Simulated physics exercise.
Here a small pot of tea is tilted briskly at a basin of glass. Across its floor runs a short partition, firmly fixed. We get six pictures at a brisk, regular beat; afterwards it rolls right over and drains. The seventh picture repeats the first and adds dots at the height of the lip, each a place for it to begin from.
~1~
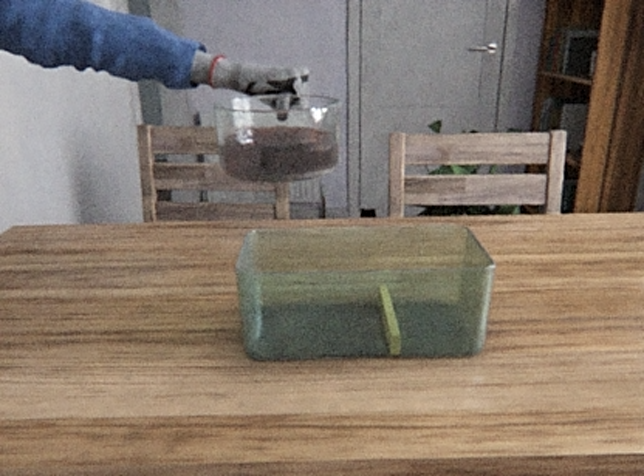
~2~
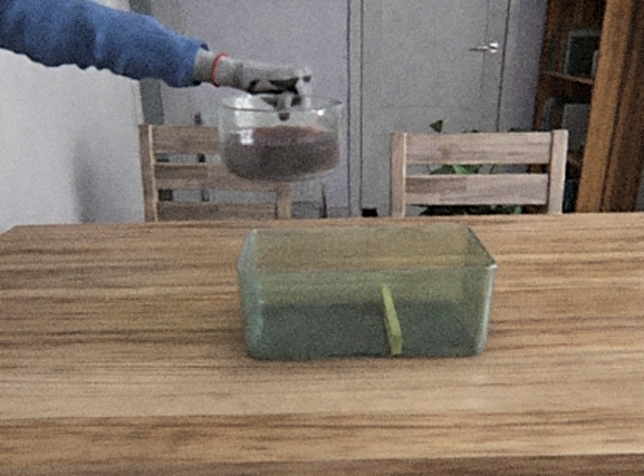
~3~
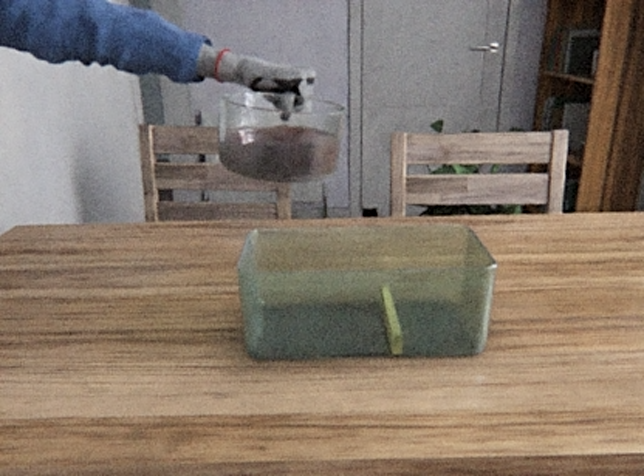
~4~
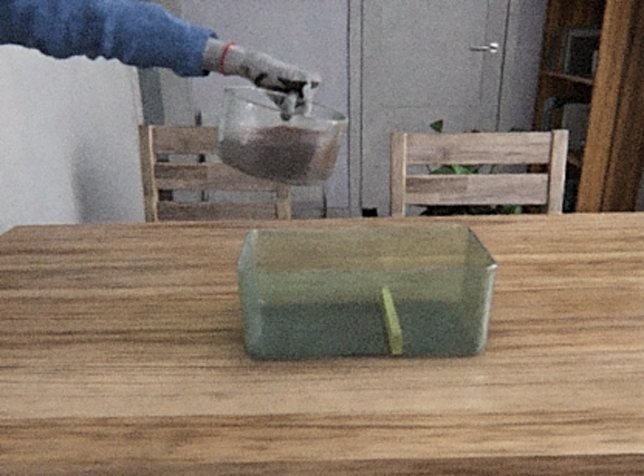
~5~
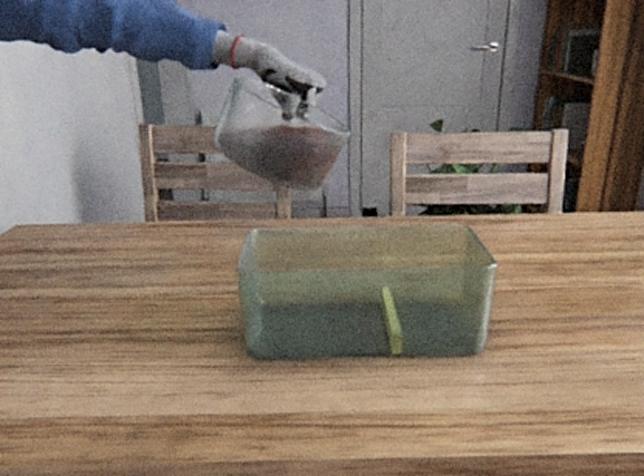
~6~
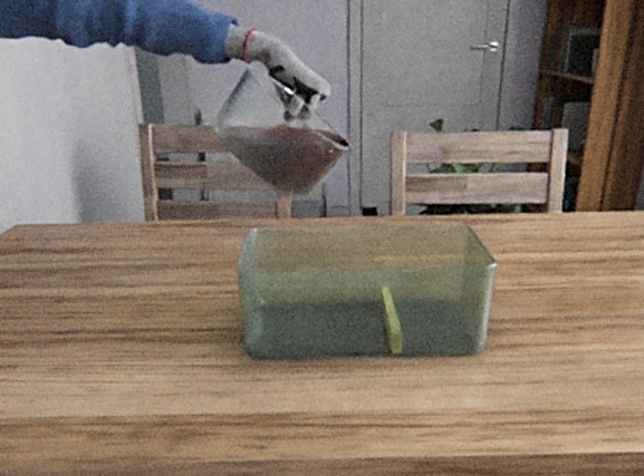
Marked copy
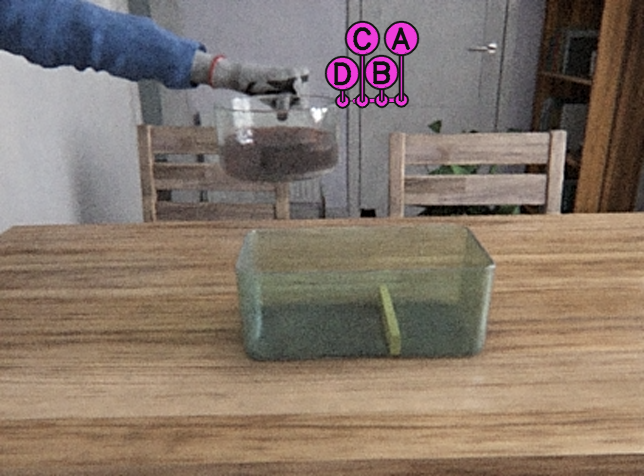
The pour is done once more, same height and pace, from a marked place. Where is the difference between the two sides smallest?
The answer is spot C.
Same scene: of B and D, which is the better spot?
Spot D.
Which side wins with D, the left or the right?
The left one.
On the marked copy, A at (401, 100); B at (381, 100); C at (362, 100); D at (342, 101).
For spot A, about 23 % ends left of the wall and 76 % right of it.
For spot B, about 23 % ends left of the wall and 76 % right of it.
For spot C, about 48 % ends left of the wall and 51 % right of it.
For spot D, about 68 % ends left of the wall and 31 % right of it.
